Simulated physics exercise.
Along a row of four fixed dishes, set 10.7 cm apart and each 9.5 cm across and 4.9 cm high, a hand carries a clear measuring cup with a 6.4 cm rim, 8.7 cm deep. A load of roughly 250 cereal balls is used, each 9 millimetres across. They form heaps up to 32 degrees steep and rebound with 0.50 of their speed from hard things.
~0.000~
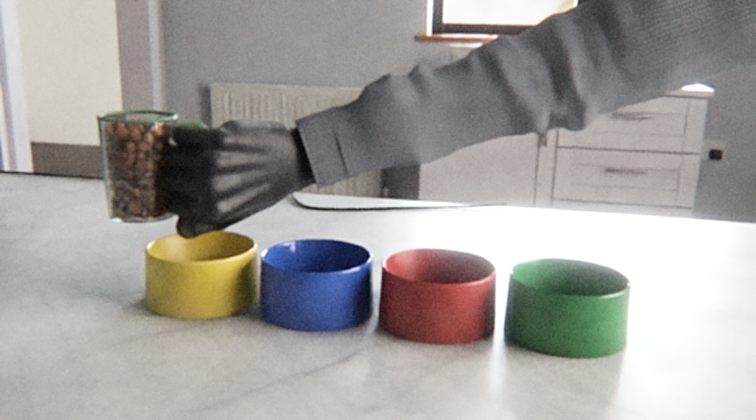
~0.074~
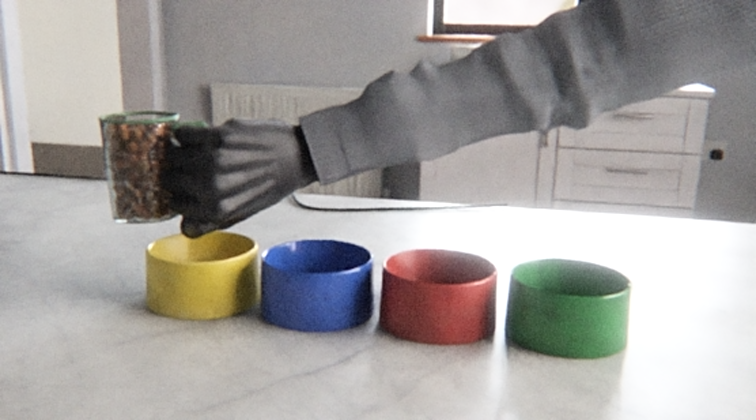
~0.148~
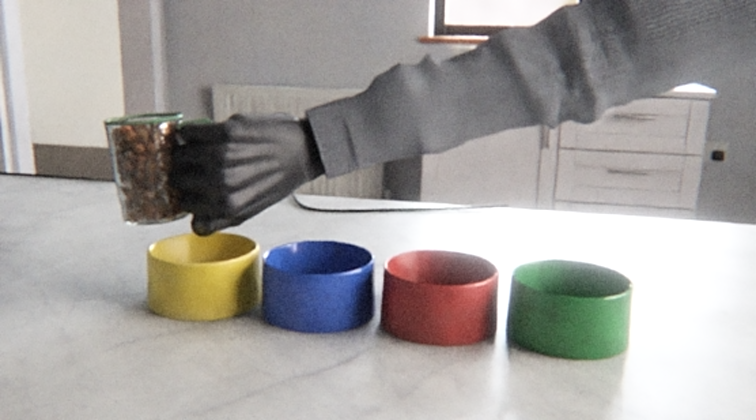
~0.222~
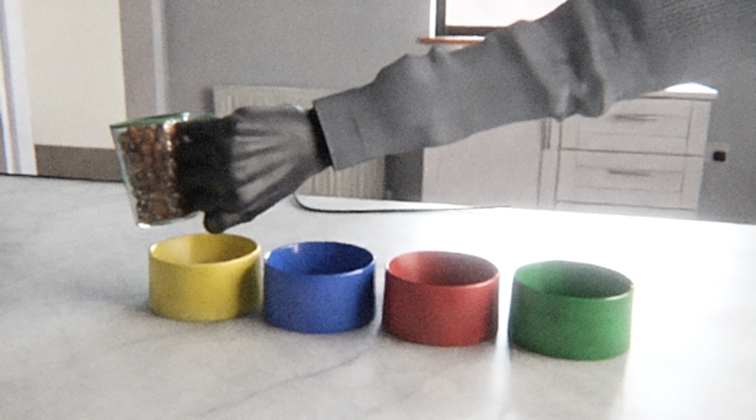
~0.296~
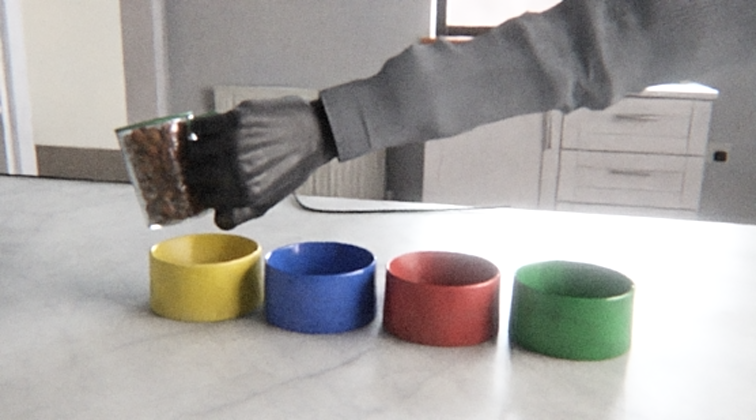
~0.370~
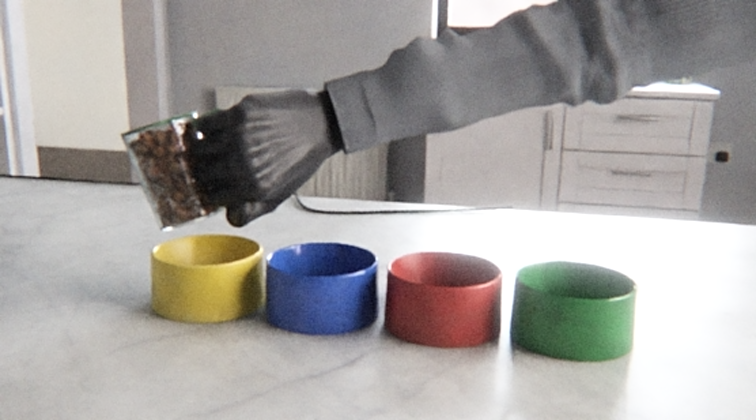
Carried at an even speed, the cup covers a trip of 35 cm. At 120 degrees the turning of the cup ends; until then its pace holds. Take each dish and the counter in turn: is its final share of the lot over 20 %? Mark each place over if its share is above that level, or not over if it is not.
Red: Not over, blue: Over, green: Not over, yellow: Not over, counter: Not over.
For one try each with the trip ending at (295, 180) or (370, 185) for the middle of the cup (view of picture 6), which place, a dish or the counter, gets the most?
First try: Yellow; second try: Blue.
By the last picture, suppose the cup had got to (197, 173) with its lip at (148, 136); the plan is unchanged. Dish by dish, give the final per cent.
Red 80; blue 10; green 0; yellow 0.
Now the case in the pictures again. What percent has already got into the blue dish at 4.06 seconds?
Estimate: Near 80 %.
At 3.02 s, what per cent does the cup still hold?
About 0 %.
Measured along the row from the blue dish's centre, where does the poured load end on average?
Close to 2 cm, shifted leftward.
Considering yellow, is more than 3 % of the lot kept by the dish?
As for yellow: That's right.
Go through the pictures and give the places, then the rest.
The first picture shows cup at (140, 166), tilt 0 degrees, lip at (104, 115), moved 0.0 cm; middle of the pieces at (137, 171); yellow dish at (202, 246); blue dish at (317, 256); red dish at (439, 266); green dish at (569, 277).
The second picture shows cup at (143, 167), tilt 1 degrees, lip at (106, 117), moved 0.2 cm; middle of the pieces at (140, 172).
The third picture shows cup at (151, 168), tilt 5 degrees, lip at (110, 120), moved 0.8 cm; middle of the pieces at (148, 173).
The fourth picture shows cup at (159, 169), tilt 9 degrees, lip at (116, 125), moved 1.5 cm; middle of the pieces at (157, 175).
The fifth picture shows cup at (167, 170), tilt 14 degrees, lip at (121, 129), moved 2.2 cm; middle of the pieces at (165, 175).
The sixth picture shows cup at (176, 172), tilt 18 degrees, lip at (128, 134), moved 2.8 cm; middle of the pieces at (174, 177); yellow dish at (207, 250); blue dish at (323, 259); red dish at (445, 269); green dish at (575, 280). The cup turns about 60 degrees a second and travels 9 cm a second.
Then, at 1.96 s, tilt 111 degrees; cup holds 70 %, blue 10 %, yellow 15 %.
Then, at 3.02 s, tilt 120 degrees; cup holds 0 %, blue 80 %, yellow 15 %.
Then, at 4.06 s, tilt 120 degrees; cup holds 0 %, blue 80 %, yellow 15 %.
By 4.4 s all is still; red 0 %, blue 80 %, green 0 %, yellow 15 %, counter 10 %.
